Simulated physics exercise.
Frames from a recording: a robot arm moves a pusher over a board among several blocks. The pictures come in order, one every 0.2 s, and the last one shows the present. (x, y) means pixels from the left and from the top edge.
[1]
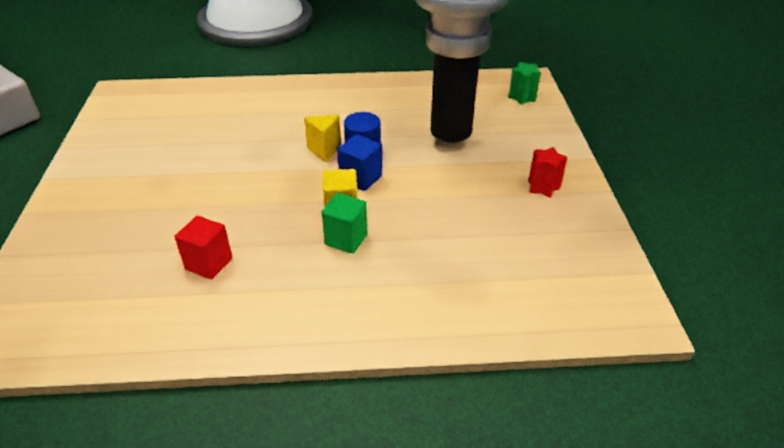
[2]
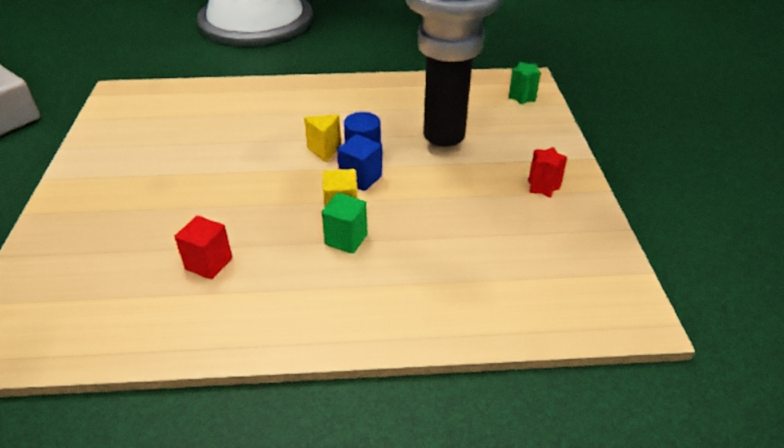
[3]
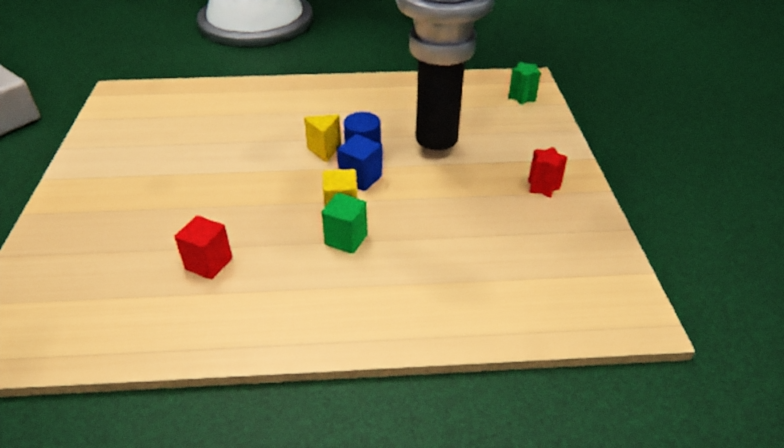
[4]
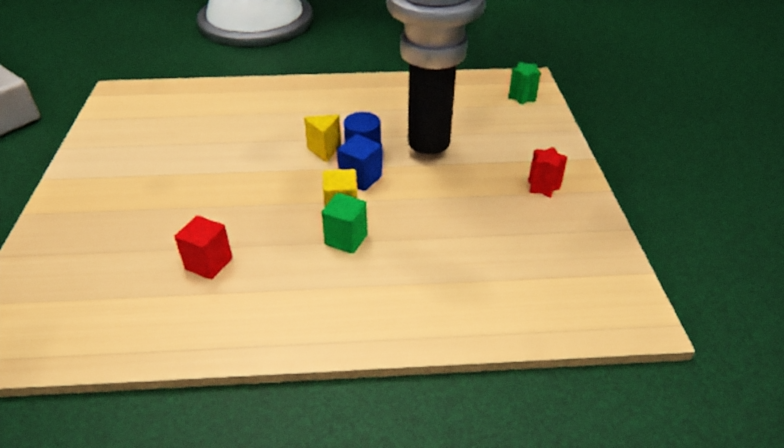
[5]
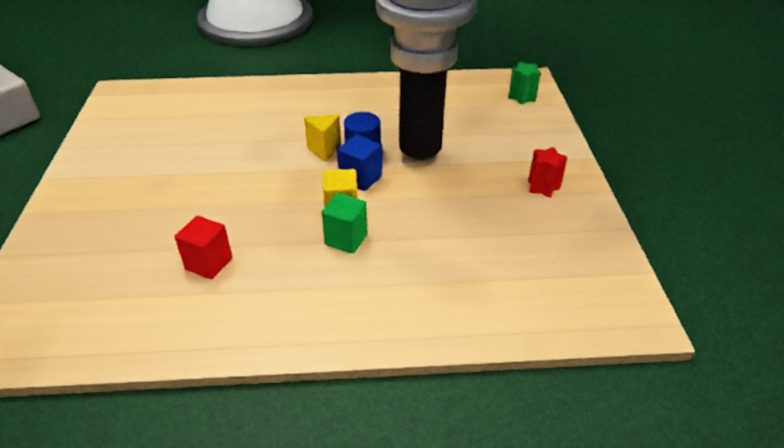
A pale wooden board lies on a dark green surface, seen from above at an angle by a still camera. A yellow triangular block, blue round and four-sided blocks, and yellow and green blocks cluster near the middle, with a red block at lower left and red and green pieces at right. The arm's black pusher slides slowly left and slightly nearer, while every block stays still.
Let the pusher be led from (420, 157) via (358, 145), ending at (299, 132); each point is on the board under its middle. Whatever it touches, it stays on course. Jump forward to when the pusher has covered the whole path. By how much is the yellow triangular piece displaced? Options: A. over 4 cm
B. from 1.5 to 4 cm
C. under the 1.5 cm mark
Correct choice: A.
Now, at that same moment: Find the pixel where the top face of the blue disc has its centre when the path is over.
When the path ends, it will be at (258, 112).
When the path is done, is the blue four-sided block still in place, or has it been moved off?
Well, the blue four-sided block holds its place.
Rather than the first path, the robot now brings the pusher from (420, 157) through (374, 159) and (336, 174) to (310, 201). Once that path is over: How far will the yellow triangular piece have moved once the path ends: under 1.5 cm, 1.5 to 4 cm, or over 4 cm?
Ends 1.5 to 4 cm away.
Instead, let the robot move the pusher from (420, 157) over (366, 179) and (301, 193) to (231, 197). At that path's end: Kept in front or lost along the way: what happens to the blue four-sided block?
My answer is that the blue four-sided block is still ahead.
On the path given first. One third of the way, pusher at (377, 139); yellow triangular piece at (307, 120), turned 35° anticlockwise; blue disc at (336, 117).
Two thirds of the way, pusher at (337, 130); yellow triangular piece at (271, 124), turned 70° anticlockwise; blue disc at (295, 113).
At the end, pusher at (298, 122); yellow triangular piece at (253, 129), turned 105° anticlockwise; blue four-sided block still; blue disc at (258, 112).
